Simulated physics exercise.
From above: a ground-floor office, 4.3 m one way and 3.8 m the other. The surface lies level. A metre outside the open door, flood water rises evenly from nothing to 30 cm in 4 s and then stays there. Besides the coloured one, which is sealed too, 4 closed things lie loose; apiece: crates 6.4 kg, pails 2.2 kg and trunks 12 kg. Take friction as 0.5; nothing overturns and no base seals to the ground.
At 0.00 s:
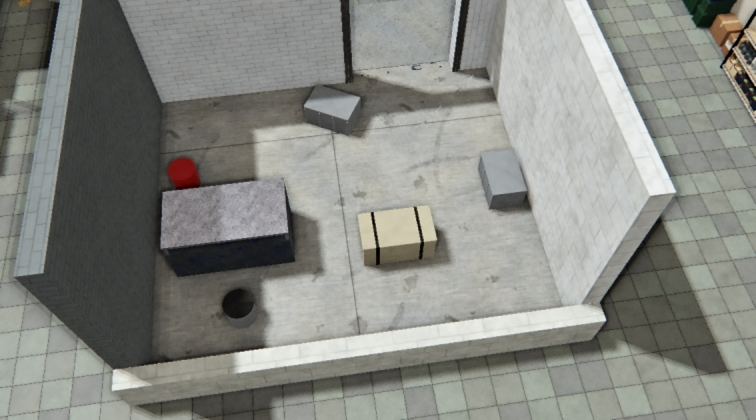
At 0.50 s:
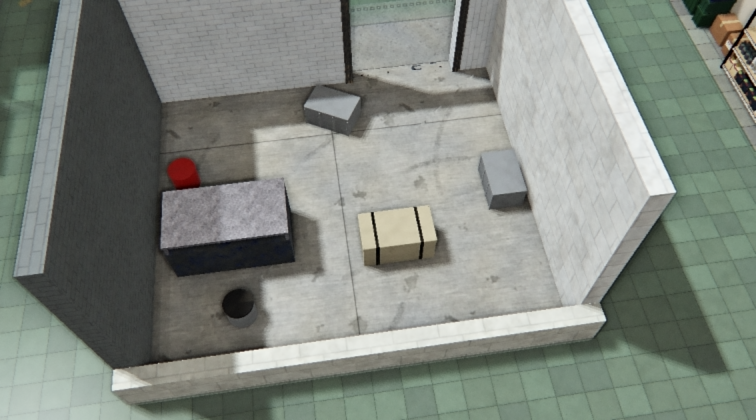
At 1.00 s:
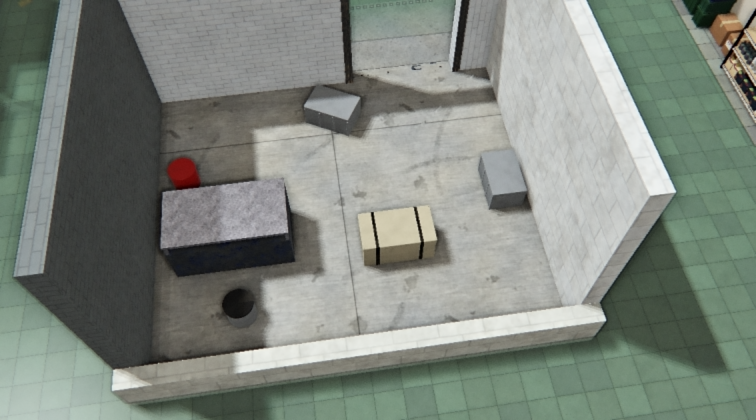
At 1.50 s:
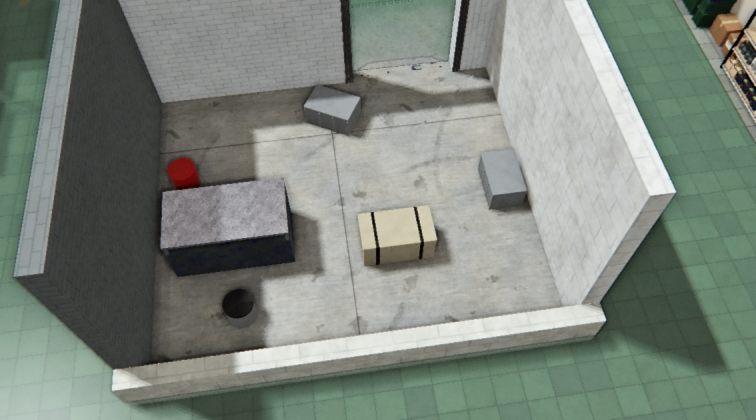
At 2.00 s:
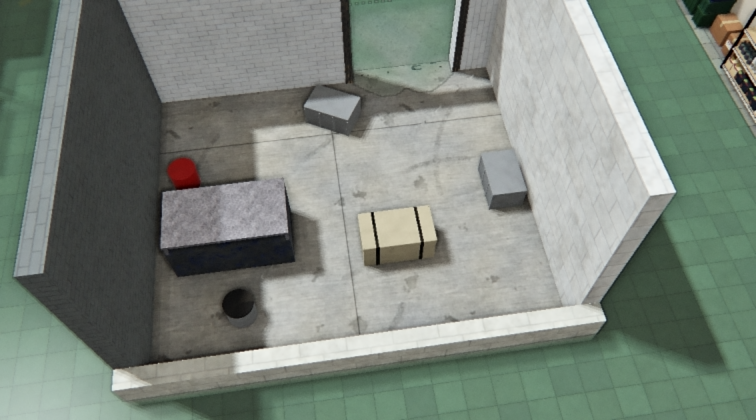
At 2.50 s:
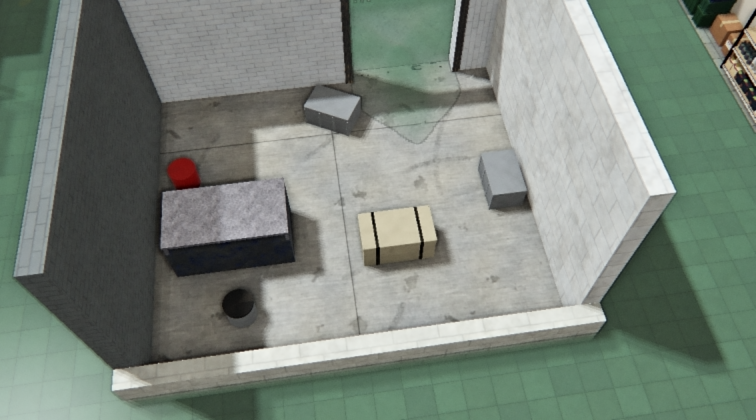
In this clip, green-tinted water spreads over the tiles outside a walled room seen from above, then creeps through the open doorway onto the floor, while the red pail, boxes and other objects inside stay still.
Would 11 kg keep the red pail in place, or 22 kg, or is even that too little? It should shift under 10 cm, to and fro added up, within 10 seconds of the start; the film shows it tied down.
For it, only the higher weight holds it.
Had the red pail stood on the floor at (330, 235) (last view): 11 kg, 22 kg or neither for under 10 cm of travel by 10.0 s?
Only the larger holds.
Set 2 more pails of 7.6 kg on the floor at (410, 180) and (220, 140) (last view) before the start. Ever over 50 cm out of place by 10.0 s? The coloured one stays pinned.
In turn: More, under.
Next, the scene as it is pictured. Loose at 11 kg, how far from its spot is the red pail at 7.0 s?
Roughly 0 cm.
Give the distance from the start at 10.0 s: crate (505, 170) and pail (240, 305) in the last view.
In turn: 140 cm, 80 cm.
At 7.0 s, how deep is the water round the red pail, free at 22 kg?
Roughly 2 cm.
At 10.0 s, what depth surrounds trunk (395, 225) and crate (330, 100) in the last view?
About 26 and 3 cm.
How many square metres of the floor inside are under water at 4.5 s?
Roughly 9.5 m2.
After 3.5 s the red pail would be 0 cm from its start with 11 kg and 0 cm from its start with 22 kg; 0 cm of water round it then.
After 4.5 s the red pail would be 0 cm from its start with 11 kg and 0 cm from its start with 22 kg; 0 cm of water round it then.
After 7.0 s the red pail would be 0 cm from its start with 11 kg and 0 cm from its start with 22 kg; 2 cm of water round it then.
After 10.0 s the red pail would be 27 cm from its start with 11 kg and 0 cm from its start with 22 kg; 11 cm of water round it then.
